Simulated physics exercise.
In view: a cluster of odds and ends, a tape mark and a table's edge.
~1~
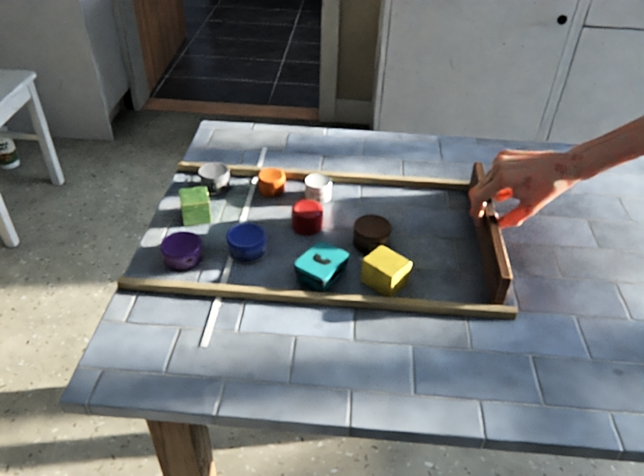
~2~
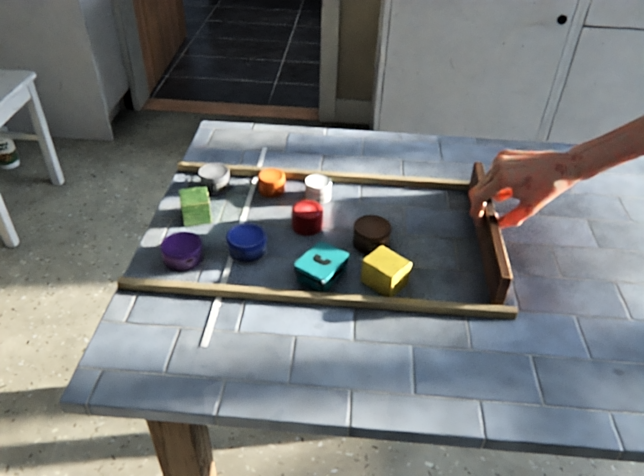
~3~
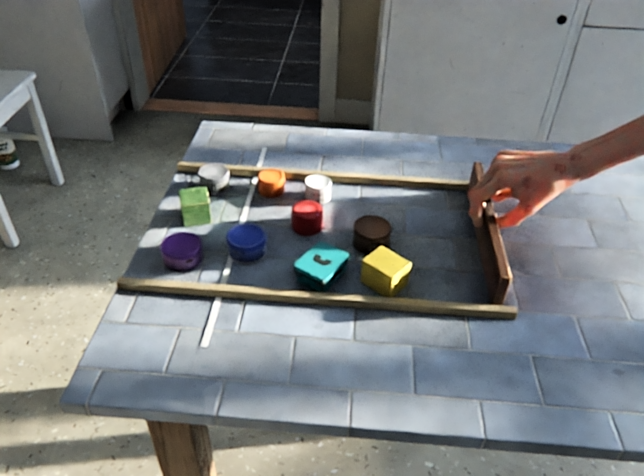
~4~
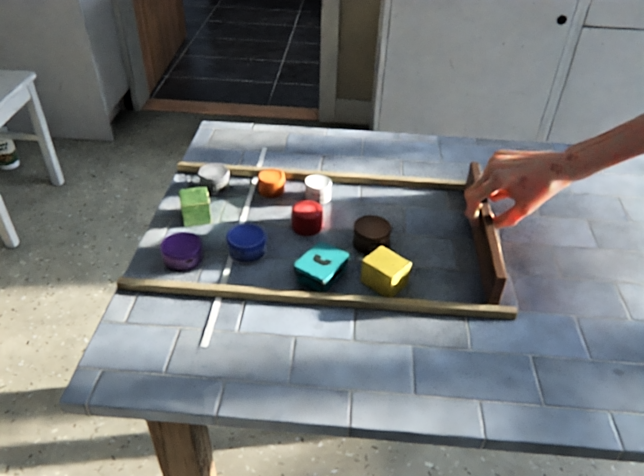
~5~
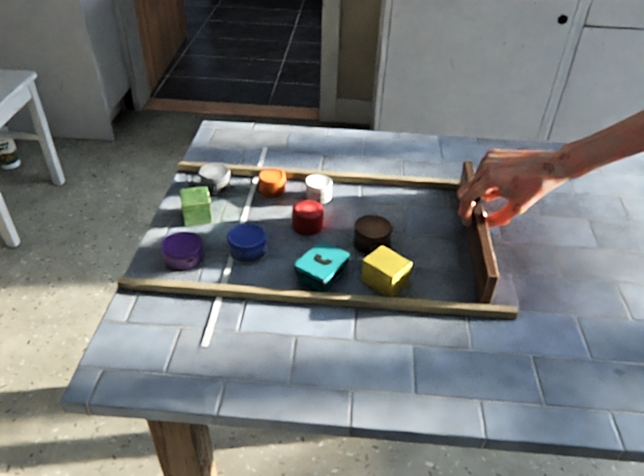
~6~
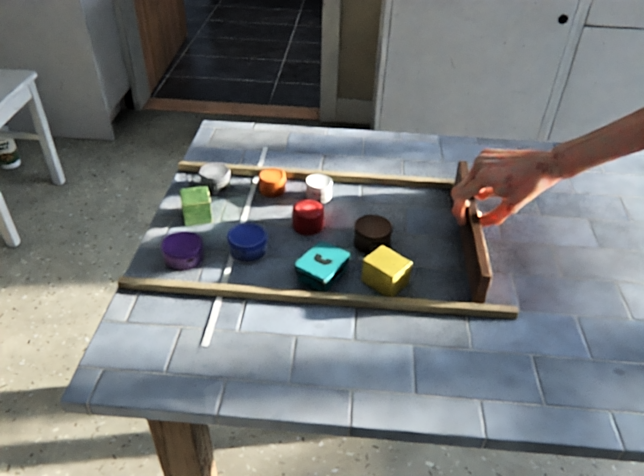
A hand grips a wooden board standing between two rails on a tiled table, at first keeping it still at the right end. It then slides the board slightly left toward a scattered cluster of colourful blocks and tubs, which stay in place, with a gap still between them.
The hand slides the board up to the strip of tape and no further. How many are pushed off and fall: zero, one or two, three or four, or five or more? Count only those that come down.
The number that fall off is zero.
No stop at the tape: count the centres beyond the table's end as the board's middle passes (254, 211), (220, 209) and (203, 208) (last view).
The counts: 0, 1 and 2.
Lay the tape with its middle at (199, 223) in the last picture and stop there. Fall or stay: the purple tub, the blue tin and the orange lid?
The purple tub is lost; the blue tin tumbles off; the orange lid survives.
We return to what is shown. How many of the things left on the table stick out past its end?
The number is 1.
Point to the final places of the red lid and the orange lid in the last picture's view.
First (229, 208), then (231, 174).
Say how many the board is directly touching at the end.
That makes 4.
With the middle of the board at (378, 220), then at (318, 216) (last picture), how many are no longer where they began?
By then 3, and 6.
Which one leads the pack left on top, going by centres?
It is the purple tub.
A little later, none off yet; green block at rest near (196, 206); purple tub at rest near (183, 251); grey tin at rest near (215, 179).
When it is over, the number that fall off is zero.
